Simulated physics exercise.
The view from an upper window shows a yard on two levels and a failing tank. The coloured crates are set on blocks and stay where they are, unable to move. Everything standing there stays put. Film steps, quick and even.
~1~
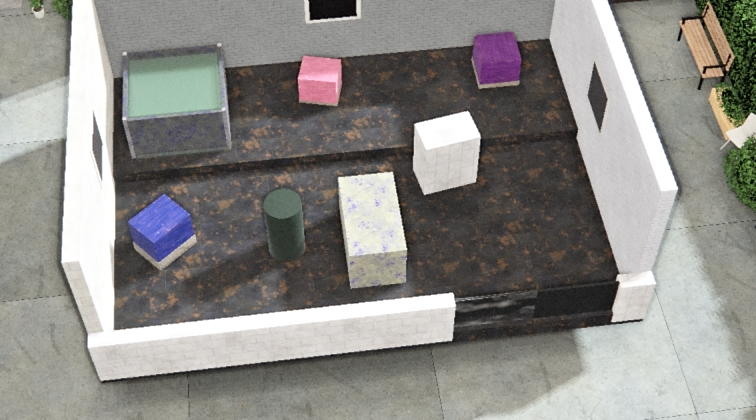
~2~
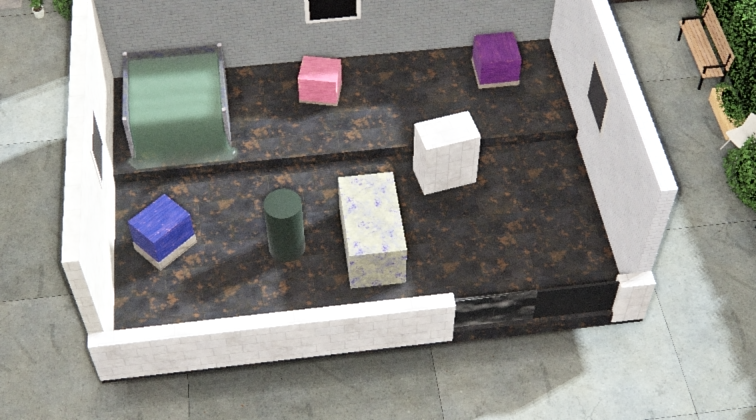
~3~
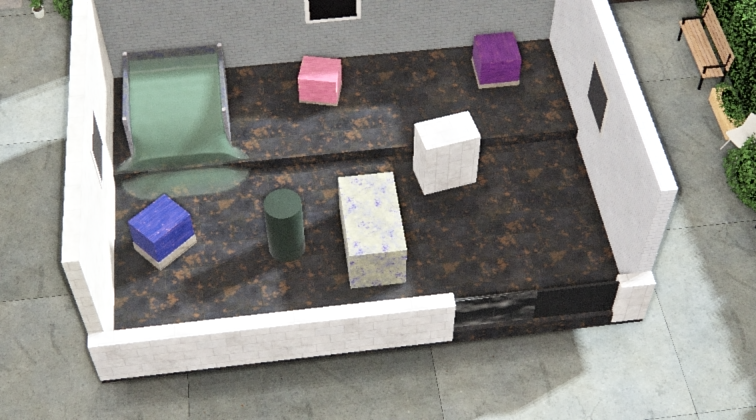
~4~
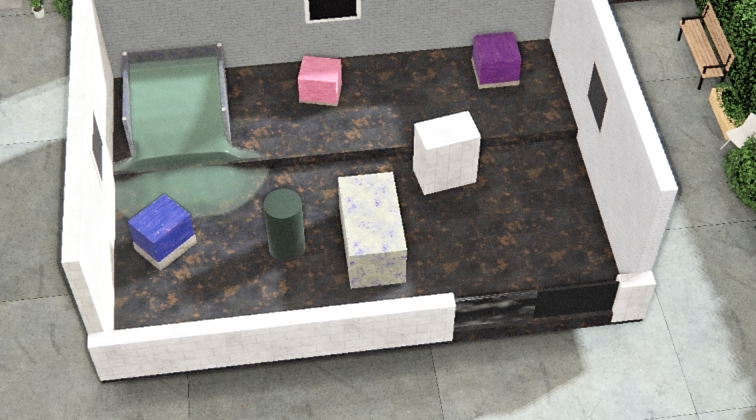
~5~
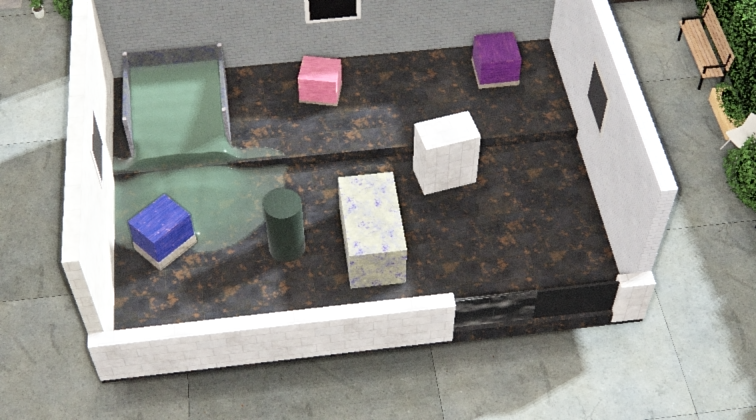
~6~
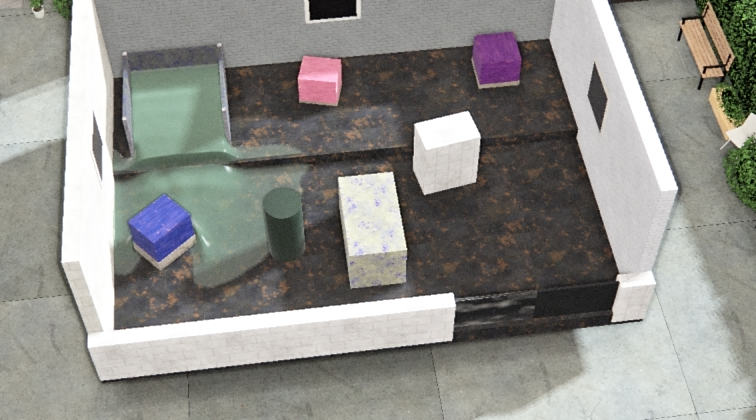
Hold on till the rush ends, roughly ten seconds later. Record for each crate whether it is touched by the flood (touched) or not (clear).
Record: Blue crate touched, purple crate clear, pink crate clear.
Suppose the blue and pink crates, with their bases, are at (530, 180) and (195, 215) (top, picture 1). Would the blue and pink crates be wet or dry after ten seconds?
Blue: Not reached; pink: Overtopped.
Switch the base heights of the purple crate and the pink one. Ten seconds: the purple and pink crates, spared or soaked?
Purple is not reached, pink is not reached.
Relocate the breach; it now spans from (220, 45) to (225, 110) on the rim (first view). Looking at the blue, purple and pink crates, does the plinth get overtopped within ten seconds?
Result: Blue is not reached; purple is swamped; pink is swamped.
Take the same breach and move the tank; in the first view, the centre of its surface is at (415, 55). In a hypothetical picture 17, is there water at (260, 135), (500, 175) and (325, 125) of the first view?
As listed: No water, awash, clear.
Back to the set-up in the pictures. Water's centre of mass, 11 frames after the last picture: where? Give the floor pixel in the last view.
I'd say around (216, 238).
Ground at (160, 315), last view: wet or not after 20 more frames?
That spot: Submerged.
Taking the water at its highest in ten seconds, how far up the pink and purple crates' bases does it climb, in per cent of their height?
0 %, then 0 %.
A moment on, water covers 25 % of the floor; the blue crate water round its plinth, the purple crate not reached, the pink crate not reached.
Next, water covers 35 % of the floor; the blue crate water round its plinth, the purple crate not reached, the pink crate not reached.
Then, water covers 55 % of the floor; the blue crate water round its plinth, the purple crate not reached, the pink crate not reached.
Later, water covers 65 % of the floor; the blue crate water round its plinth, the purple crate not reached, the pink crate not reached.
In the end, water covers 65 % of the floor; the blue crate was topped, the purple crate stayed above the water, the pink crate stayed above the water.
